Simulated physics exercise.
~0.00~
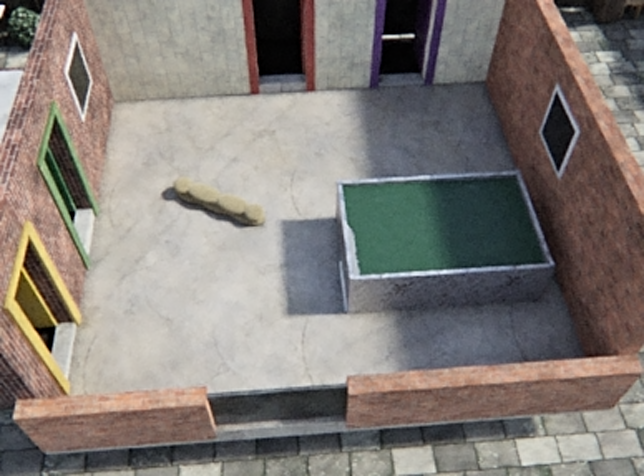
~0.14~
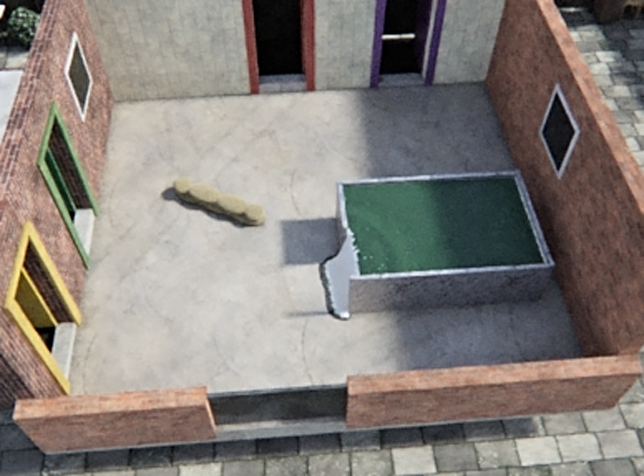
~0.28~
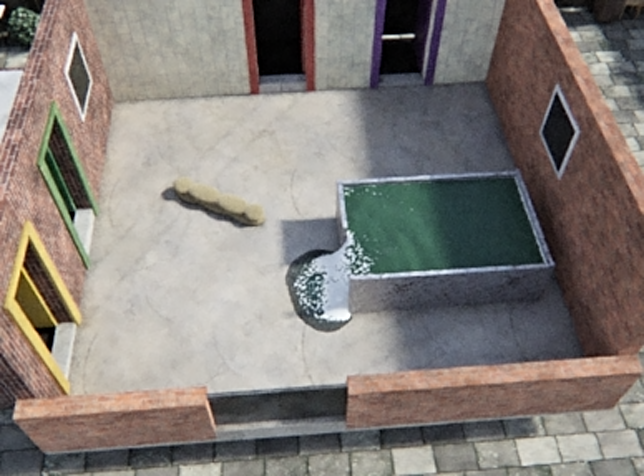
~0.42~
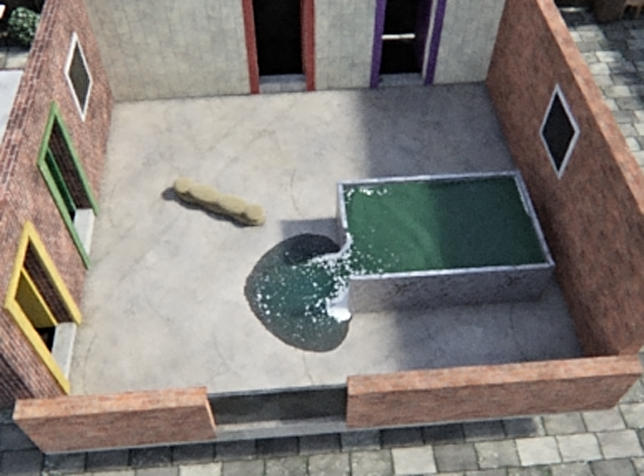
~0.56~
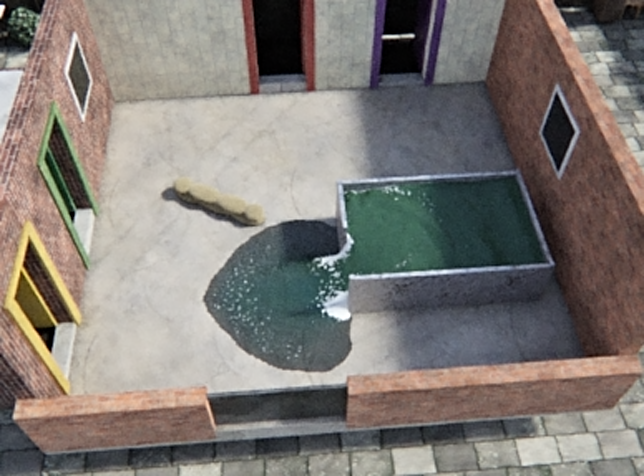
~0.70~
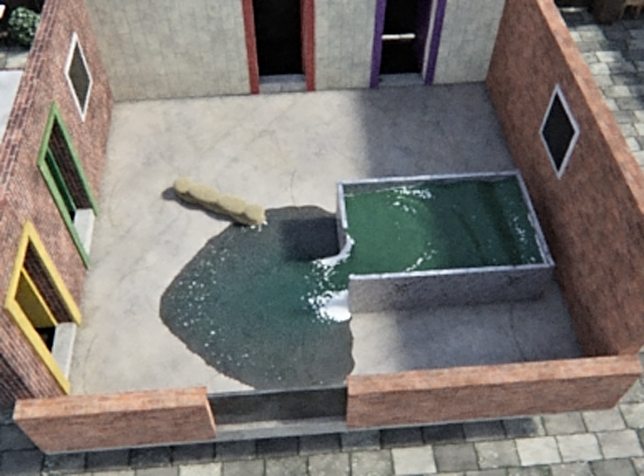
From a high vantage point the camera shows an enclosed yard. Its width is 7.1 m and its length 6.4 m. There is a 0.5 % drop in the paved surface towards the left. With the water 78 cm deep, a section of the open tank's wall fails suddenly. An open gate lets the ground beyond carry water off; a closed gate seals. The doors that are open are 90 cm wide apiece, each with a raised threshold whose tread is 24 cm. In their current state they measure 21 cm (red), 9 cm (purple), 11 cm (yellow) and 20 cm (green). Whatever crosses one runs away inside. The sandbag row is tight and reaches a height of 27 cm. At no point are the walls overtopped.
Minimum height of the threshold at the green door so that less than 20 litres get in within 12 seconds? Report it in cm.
Roughly 19 cm.
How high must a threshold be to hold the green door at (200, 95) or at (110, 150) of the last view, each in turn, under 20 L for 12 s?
11.5 and 9.0 cm.
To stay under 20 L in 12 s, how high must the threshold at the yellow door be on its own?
At yellow, roughly 29 cm.
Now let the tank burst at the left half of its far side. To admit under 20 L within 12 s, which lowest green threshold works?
You'd want it roughly 6.0 centimetres tall.
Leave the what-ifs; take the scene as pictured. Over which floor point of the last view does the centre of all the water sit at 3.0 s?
At about (310, 276).
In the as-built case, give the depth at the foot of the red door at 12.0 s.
It stands about 6.0 centimetres deep.
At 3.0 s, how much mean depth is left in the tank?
Around 41 cm deep on average.
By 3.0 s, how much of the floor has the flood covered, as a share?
Wet: Close to 40 %.
After 1.4 s water covers 30 % of the floor, deepest (44 cm) near (338, 290); 9 cm at the green door, 0 litres in over its 20 cm threshold.
After 3.0 s water covers 40 % of the floor, deepest (37 cm) near (120, 395); 22 cm at the green door, 9 litres in over its 20 cm threshold.
After 12.0 s water covers 95 % of the floor, deepest (12 cm) near (113, 116); 11 cm at the green door, 14 litres in over its 20 cm threshold.
At the green door as built, the water arrived by 1.4 s and peaked near 25 cm at 2.4 s.
Run again over the same 12 s with other heights there, 47 litres in over 16 cm, 7 litres over 21.5 cm. The limit of 20 litres is kept from about 19 cm up.
